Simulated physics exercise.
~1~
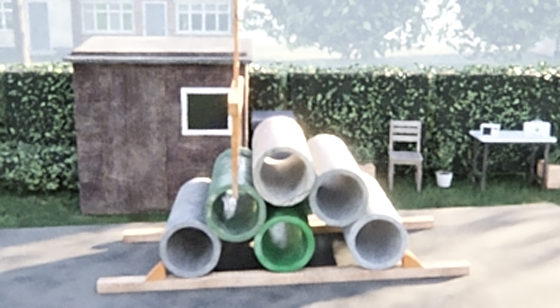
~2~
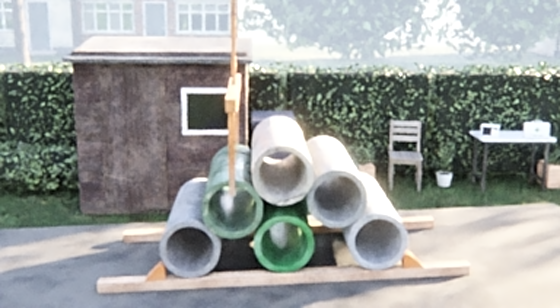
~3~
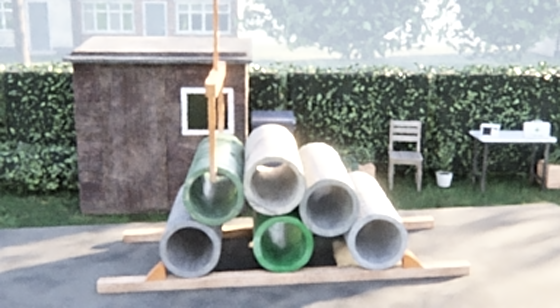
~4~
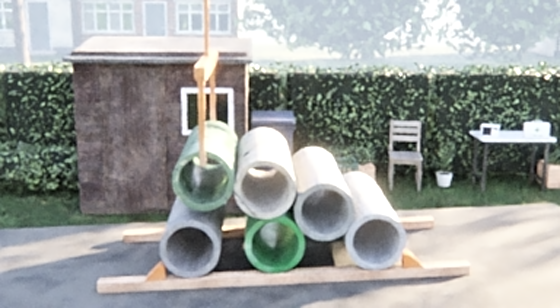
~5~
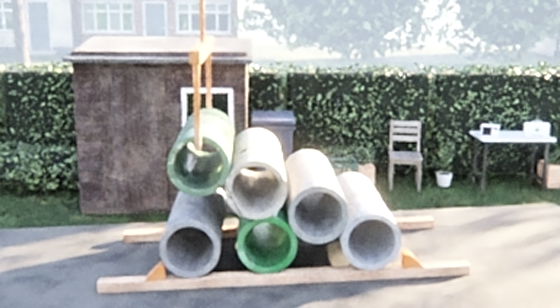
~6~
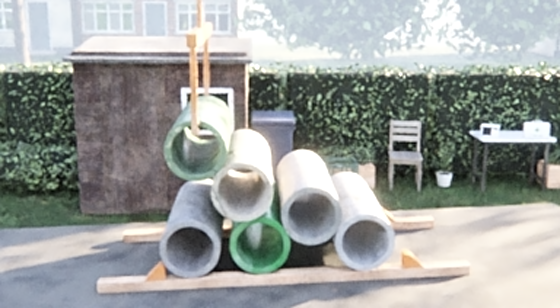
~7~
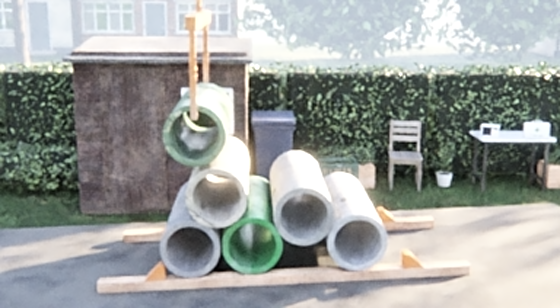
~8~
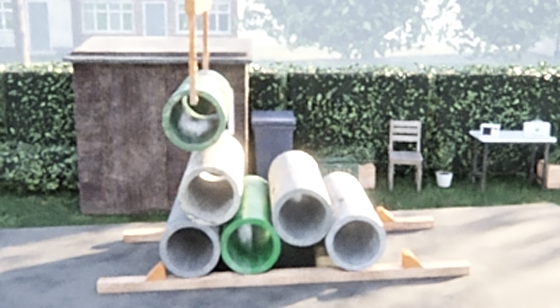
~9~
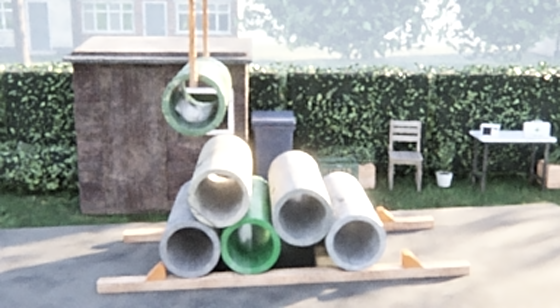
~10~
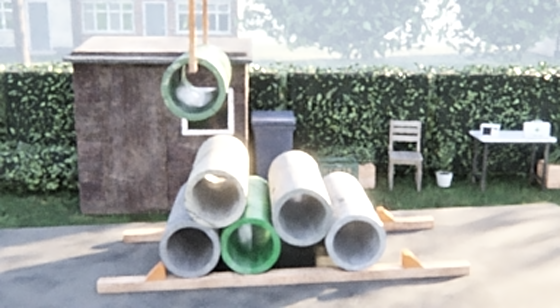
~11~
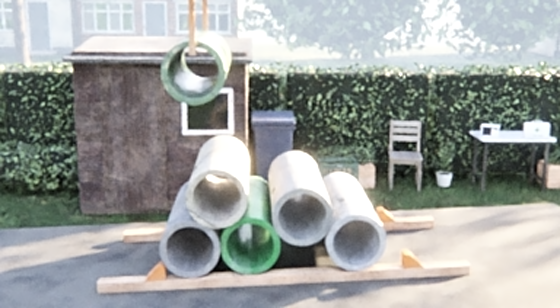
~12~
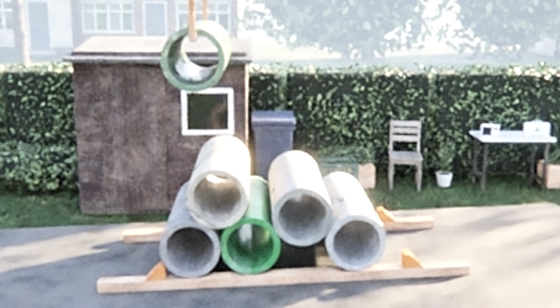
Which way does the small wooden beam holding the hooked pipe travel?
The beam moves up, drifting a little to the left early on as it lifts the pipe.
